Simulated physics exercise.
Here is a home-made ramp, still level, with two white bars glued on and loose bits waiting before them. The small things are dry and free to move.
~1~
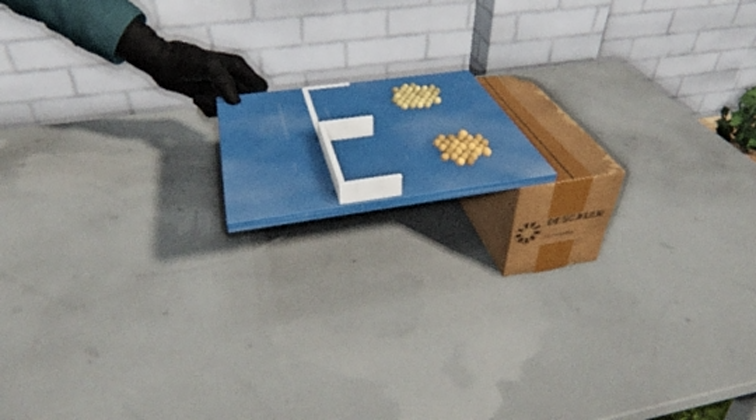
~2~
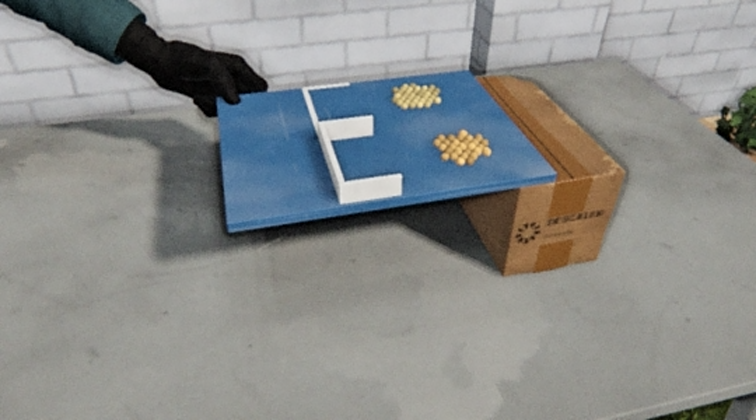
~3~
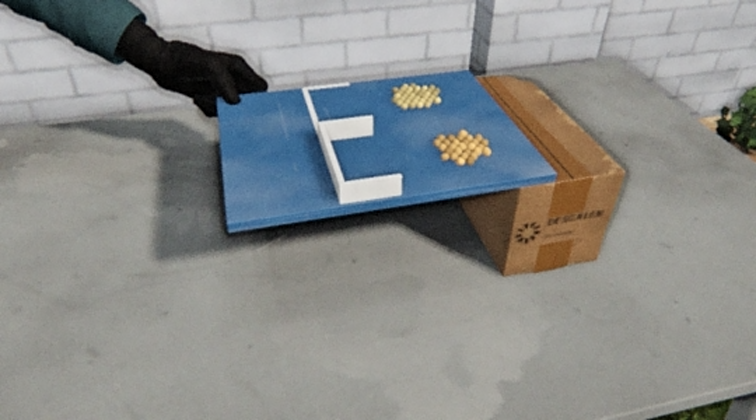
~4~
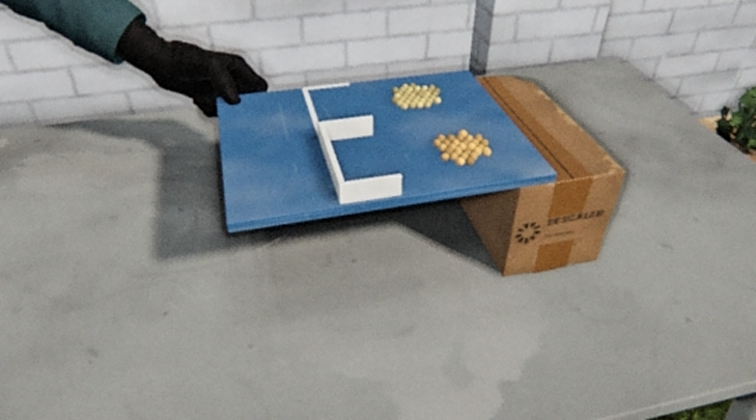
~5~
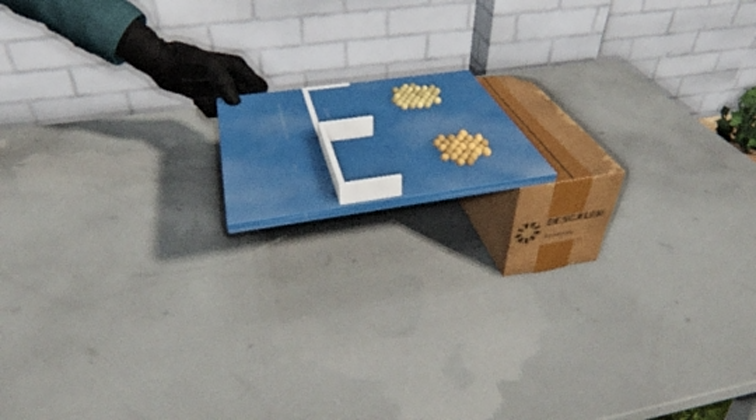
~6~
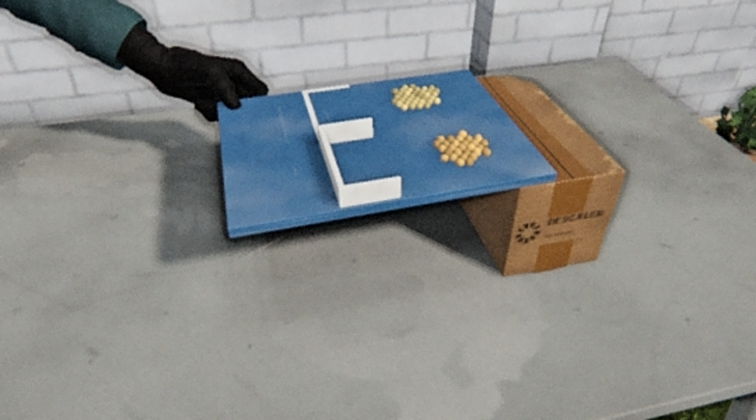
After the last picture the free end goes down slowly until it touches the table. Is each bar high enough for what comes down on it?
The near portion halts at the strip; the far portion passes the strip.
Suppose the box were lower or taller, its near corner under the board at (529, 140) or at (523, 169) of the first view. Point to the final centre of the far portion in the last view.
At about (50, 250), and at (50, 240).
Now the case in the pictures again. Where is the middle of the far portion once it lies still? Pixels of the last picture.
Close to (28, 248).
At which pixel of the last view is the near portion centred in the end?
Around (359, 223).
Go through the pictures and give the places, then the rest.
The first picture shows held end of the board at (237, 221), level; box at (514, 166), nearly half as high as the board is long; near portion at (462, 147), some dried chickpeas; far portion at (412, 96), some soya beans; near bar at (331, 160), taller than the pieces; far bar at (312, 110), much lower than a piece.
The second picture shows held end of the board at (237, 221), level; far portion at (412, 96).
The third picture shows held end of the board at (237, 221), level; near portion at (462, 147).
The fourth picture shows held end of the board at (237, 221), level; far portion at (412, 96).
The fifth picture shows held end of the board at (238, 221), level; near portion at (461, 147).
The sixth picture shows held end of the board at (238, 226), down by 1°; box at (514, 166); near portion at (461, 148), not moving; far portion at (412, 97), not moving; near bar at (331, 164); far bar at (312, 113).
Then, 0.36 s past the last view, board sloping at 9°; near portion where it was; far portion where it was.
Then, 0.82 s past the last view, board sloping at 19°; near portion on its way down; far portion has reached its bar.
Then, 1.31 s past the last view, board resting at 27°; near portion has reached its bar; far portion all past its bar.
Finally, board resting at 27°; near portion gathered behind its bar; far portion all past its bar.
